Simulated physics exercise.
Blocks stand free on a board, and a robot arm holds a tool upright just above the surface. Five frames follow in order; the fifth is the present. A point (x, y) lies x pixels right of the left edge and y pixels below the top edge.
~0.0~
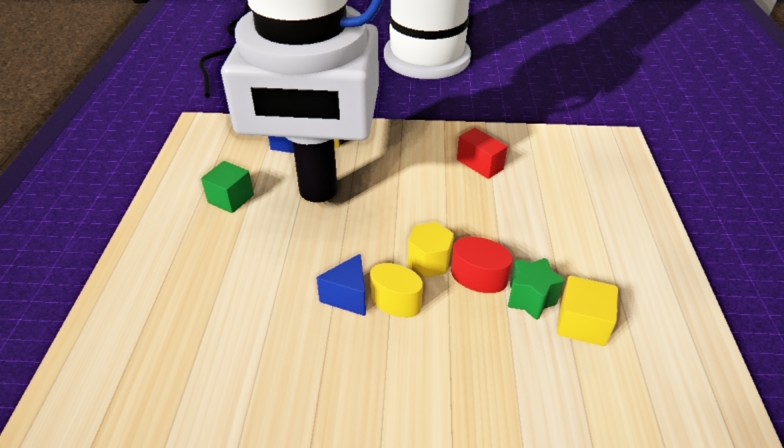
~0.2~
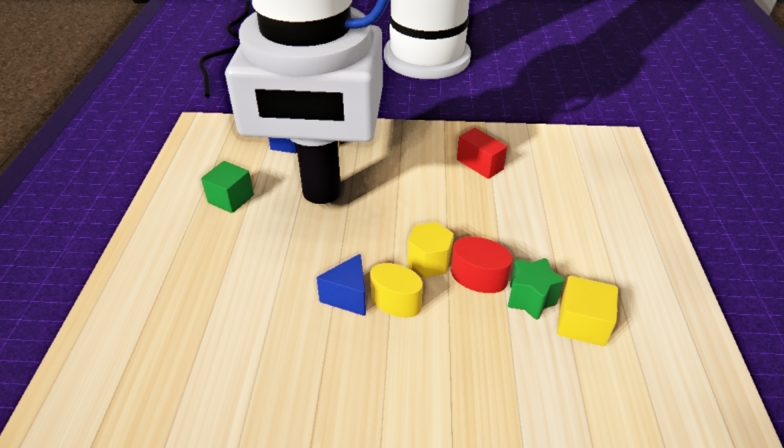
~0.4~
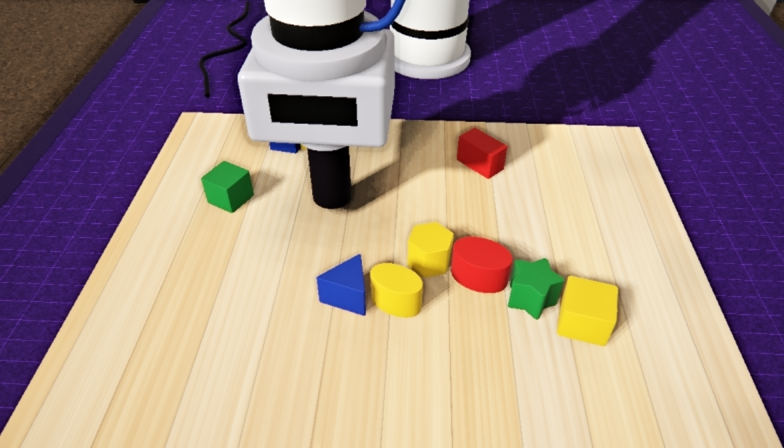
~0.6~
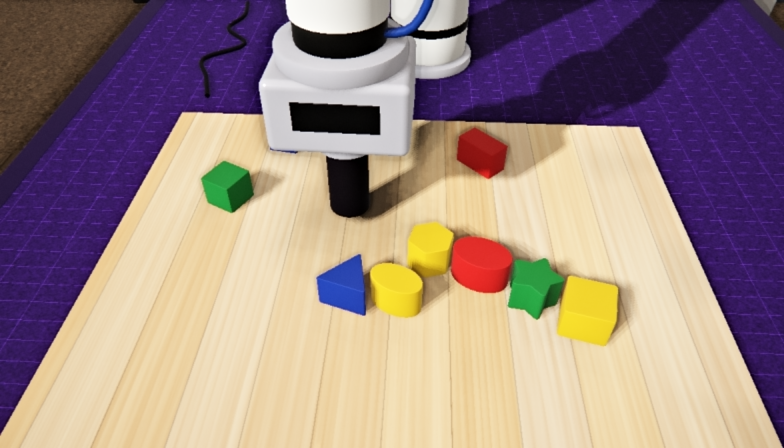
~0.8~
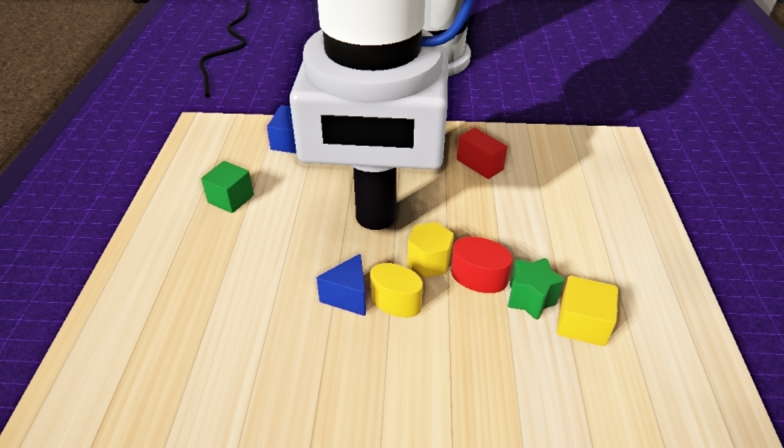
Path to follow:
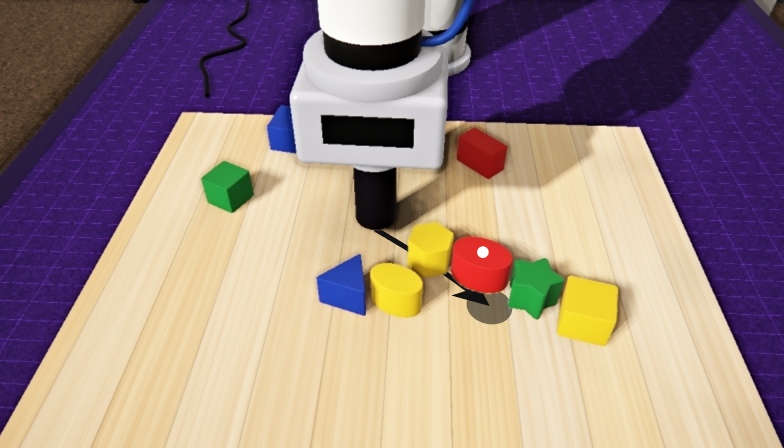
A robot arm moves its black tool right and slightly forward above still, colourful blocks.
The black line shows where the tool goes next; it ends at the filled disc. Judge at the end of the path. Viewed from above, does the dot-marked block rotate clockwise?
No, it doesn't check out.
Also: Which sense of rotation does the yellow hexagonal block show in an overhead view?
In a top view, it turns clockwise.
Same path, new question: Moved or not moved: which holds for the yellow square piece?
The block moves away from its spot.
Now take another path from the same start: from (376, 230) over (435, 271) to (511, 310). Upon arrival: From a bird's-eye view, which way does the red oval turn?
Counter-clockwise, from overhead.
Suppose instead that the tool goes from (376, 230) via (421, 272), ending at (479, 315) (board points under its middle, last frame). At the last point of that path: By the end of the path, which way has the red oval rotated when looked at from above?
It turns round anticlockwise.
Path on the board, from (376, 230) through (431, 264) to (489, 306); the dot is on the red oval.
The first path, step by step. One third of the way, tool at (413, 239); yellow hexagonal block at (445, 251), turned 15° clockwise; red oval at (498, 259), turned 25° anticlockwise; green star-shaped block at (544, 275), turned 20° clockwise.
Two thirds of the way, tool at (452, 264); yellow hexagonal block at (460, 288), turned 50° clockwise; red oval at (504, 274), turned 105° anticlockwise; green star-shaped block at (552, 275), turned 15° clockwise; yellow square piece at (601, 301).
At the end, tool at (492, 293); yellow hexagonal block at (470, 311), turned 110° clockwise; red oval at (539, 298), turned 110° anticlockwise; green star-shaped block at (575, 282), turned 30° anticlockwise; yellow square piece at (626, 304), turned 25° clockwise.
